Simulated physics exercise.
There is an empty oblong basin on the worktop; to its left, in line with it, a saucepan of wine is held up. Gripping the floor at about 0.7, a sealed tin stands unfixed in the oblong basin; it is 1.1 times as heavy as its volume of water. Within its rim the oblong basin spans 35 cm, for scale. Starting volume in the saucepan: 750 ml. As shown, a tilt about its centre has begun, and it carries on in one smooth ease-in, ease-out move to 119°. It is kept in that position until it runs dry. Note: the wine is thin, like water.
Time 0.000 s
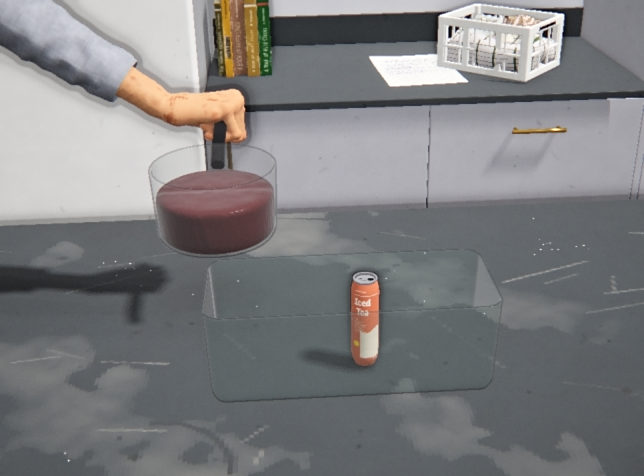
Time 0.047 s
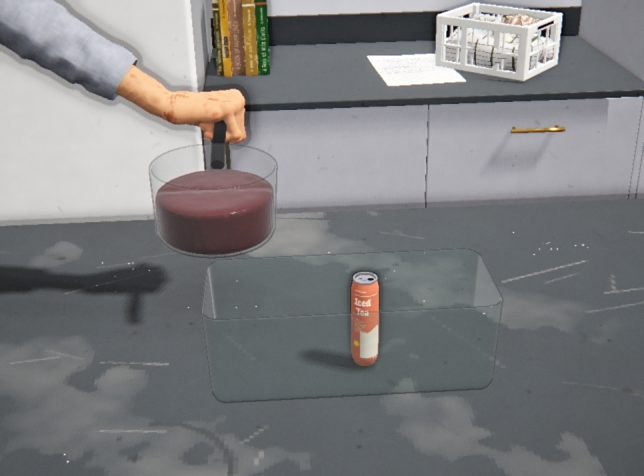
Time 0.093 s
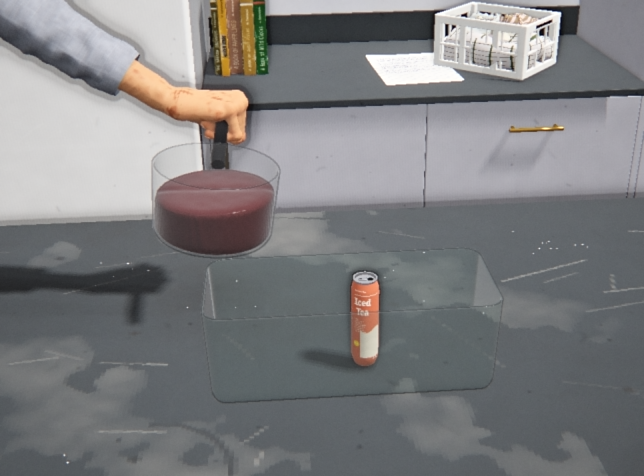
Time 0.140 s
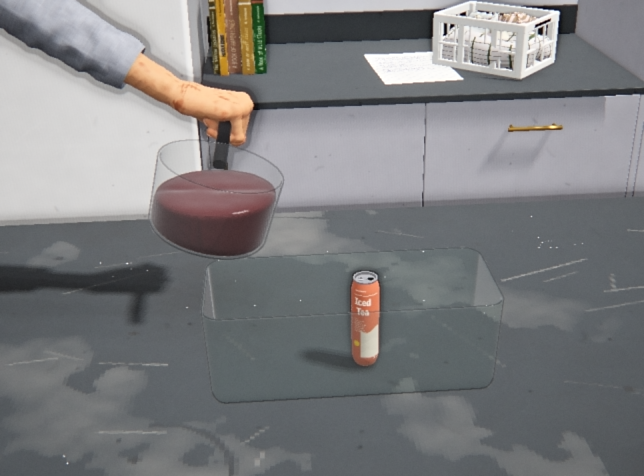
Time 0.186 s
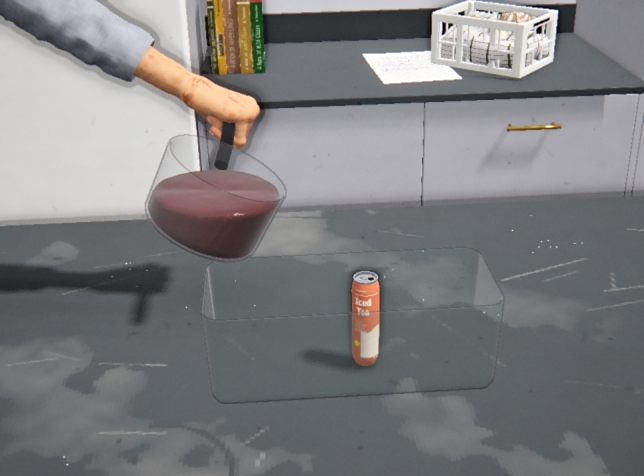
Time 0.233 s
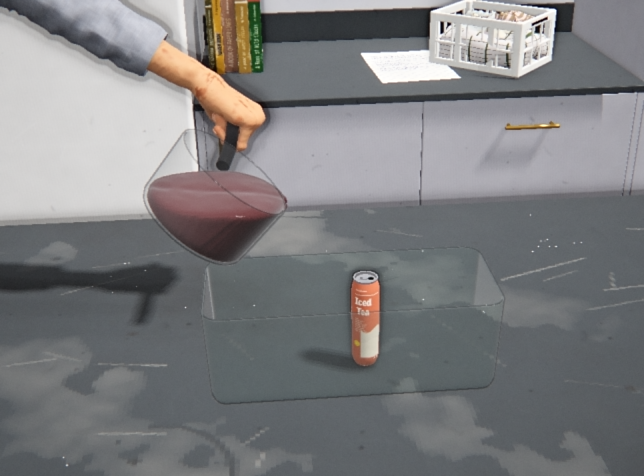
A hand held a clear saucepan of dark red wine above a grey worktop, then steadily tilted it to the right, beside a clear oblong basin with an orange iced tea can standing in it.
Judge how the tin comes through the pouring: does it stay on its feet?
Yes. It survives.
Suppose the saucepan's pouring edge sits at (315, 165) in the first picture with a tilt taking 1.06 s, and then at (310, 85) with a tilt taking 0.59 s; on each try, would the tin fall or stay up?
In the first try it remains standing; in the second it comes down.
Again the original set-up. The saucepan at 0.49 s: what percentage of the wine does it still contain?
Around 22 in a hundred.
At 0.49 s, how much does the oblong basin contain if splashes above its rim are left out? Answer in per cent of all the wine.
44 %, roughly.
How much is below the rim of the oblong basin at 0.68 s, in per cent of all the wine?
Around 94 per cent of the whole.
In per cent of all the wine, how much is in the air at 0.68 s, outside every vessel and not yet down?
4 in a hundred, give or take.
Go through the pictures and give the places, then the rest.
It leans 0°; its right rim is at (275, 165); the wine meets the walls at (156, 191) and (274, 187); the oblong basin's rim runs from (205, 290) to (491, 277); the tin's top is at (365, 282), in the first frame.
It leans 2°; its right rim is at (276, 166); the wine meets the walls at (156, 191) and (274, 187), in the second frame.
It leans 7°; its right rim is at (279, 172); the wine meets the walls at (156, 191) and (274, 187), in the third frame.
It leans 16°; its right rim is at (283, 180); the wine meets the walls at (155, 191) and (277, 189), in the fourth frame.
It leans 27°; its right rim is at (285, 193); the wine meets the walls at (150, 191) and (280, 191), in the fifth frame.
It leans 40°; its right rim is at (284, 207); the wine meets the walls at (148, 186) and (282, 194); 1 per cent is over the edge, in the sixth frame.
By 0.49 s the tilt is 111° and 23 per cent is still to pour; the tin stands where it began.
By 0.68 s the tilt is 119° and 3 per cent is still to pour; the tin stands where it began.
By 0.88 s the tilt is 119° and 0 per cent is still to pour; the tin stands where it began.
By 1.09 s the tilt is 119° and 0 per cent is still to pour; the tin stands where it began.
At rest the tin stands where it began.
